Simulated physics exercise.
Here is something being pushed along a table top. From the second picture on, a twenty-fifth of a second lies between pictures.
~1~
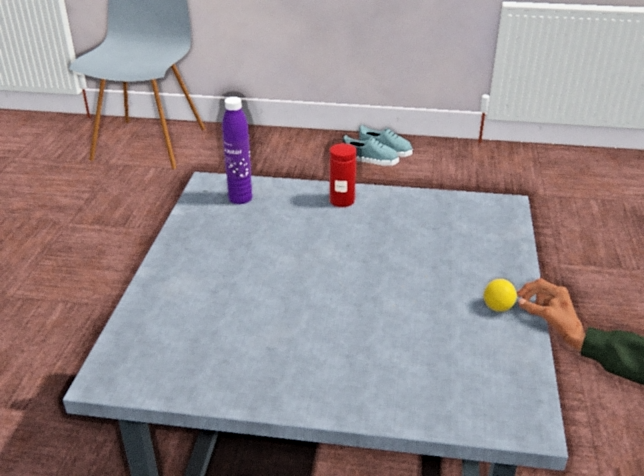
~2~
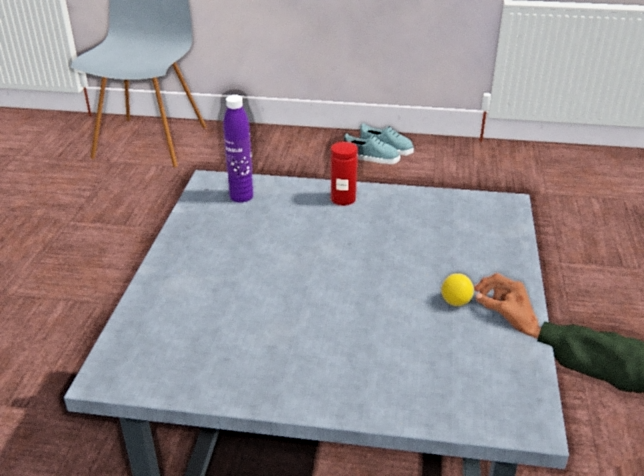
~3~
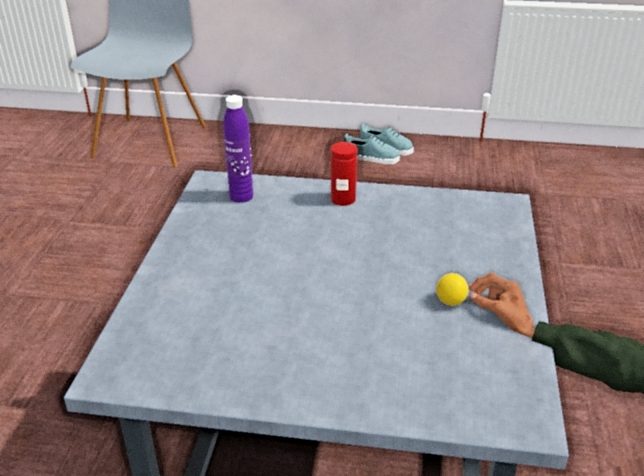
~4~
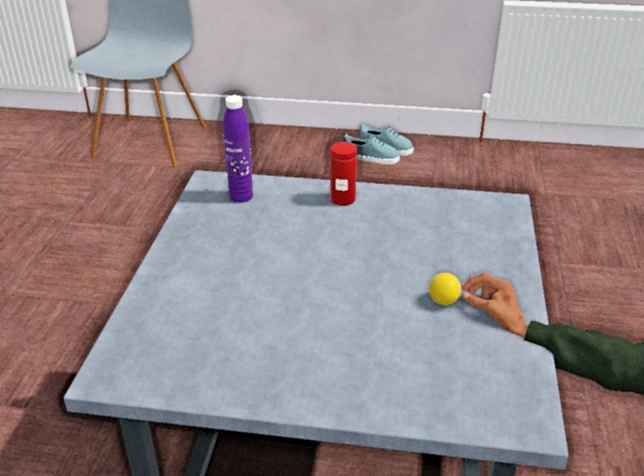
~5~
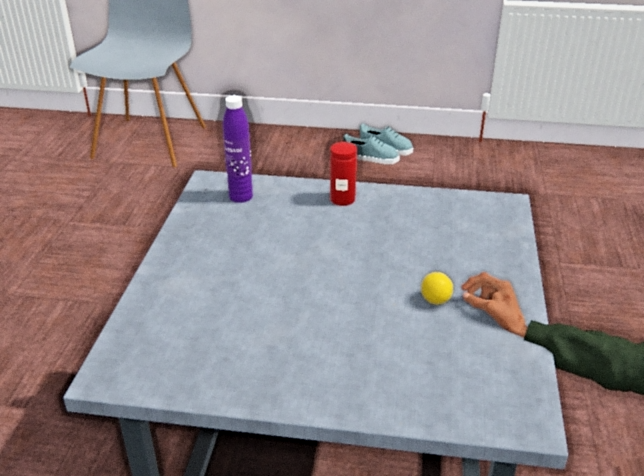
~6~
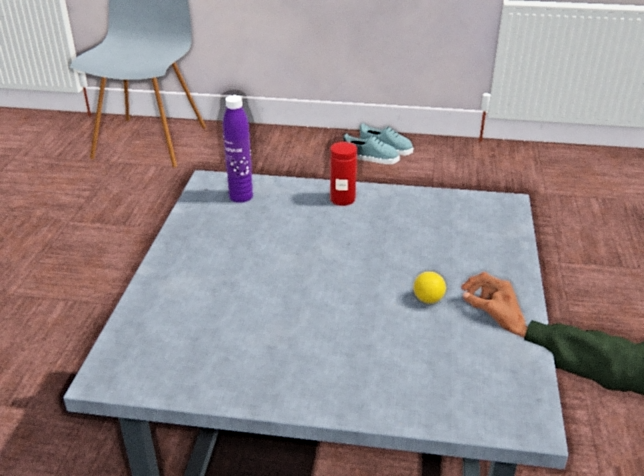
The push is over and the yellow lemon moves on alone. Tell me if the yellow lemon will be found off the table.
The yellow lemon remains on top.
Then, 0.20 s after the last picture, yellow lemon rolled about its own width near (398, 285).
Then, 0.40 s after the last picture, yellow lemon rolled well along near (376, 283).
At rest, moved from the start, yellow lemon. Seen from the same camera at the end, yellow lemon near (361, 282).
